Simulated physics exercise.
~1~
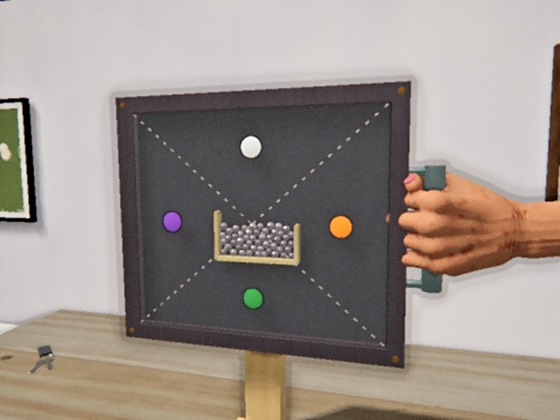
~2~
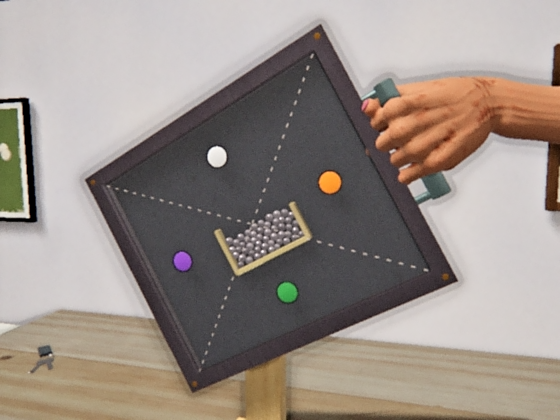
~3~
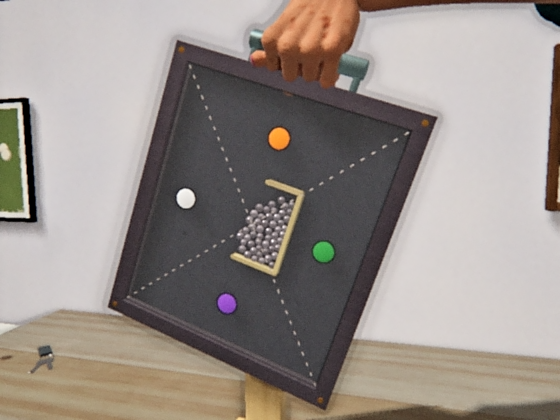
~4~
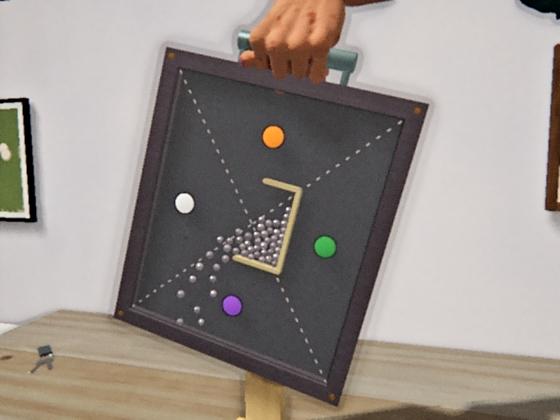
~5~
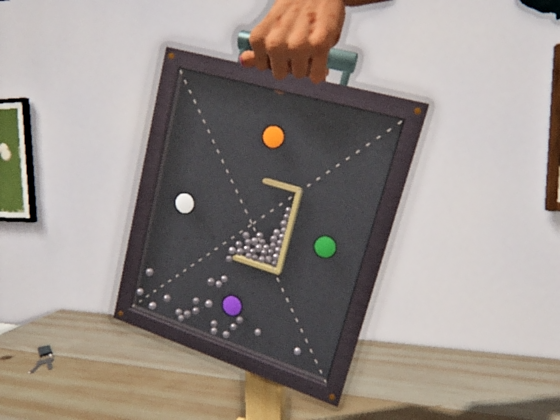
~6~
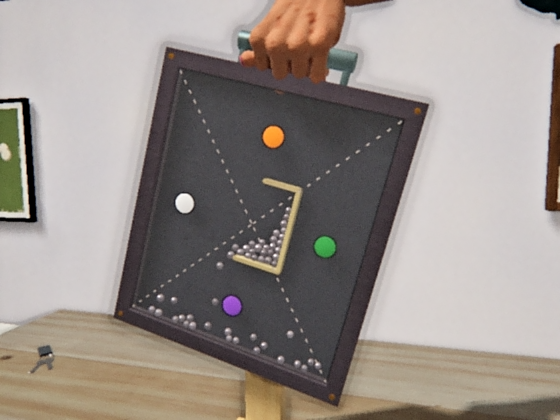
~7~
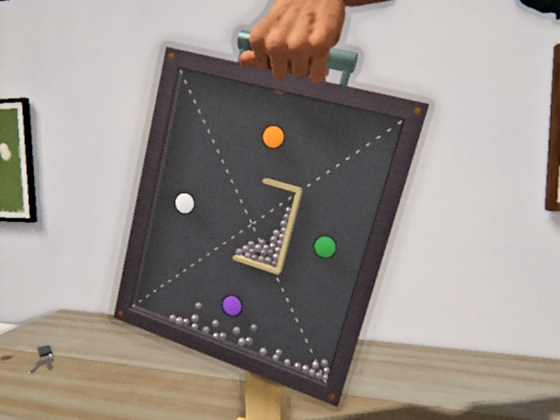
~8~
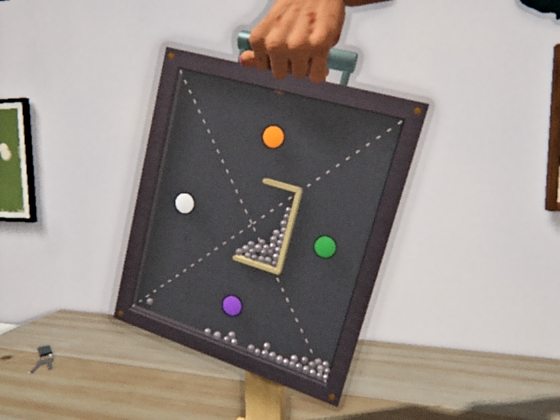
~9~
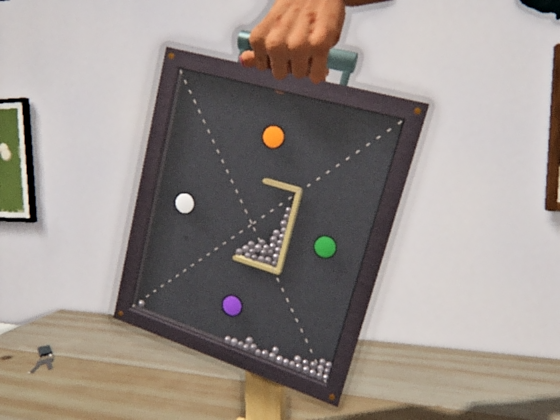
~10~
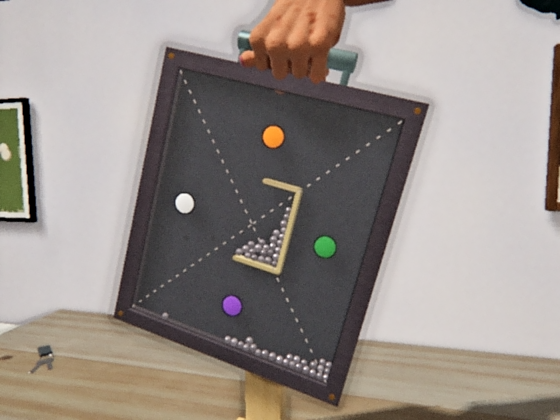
A hand turns a square case anticlockwise, and some balls spill and settle along its bottom.
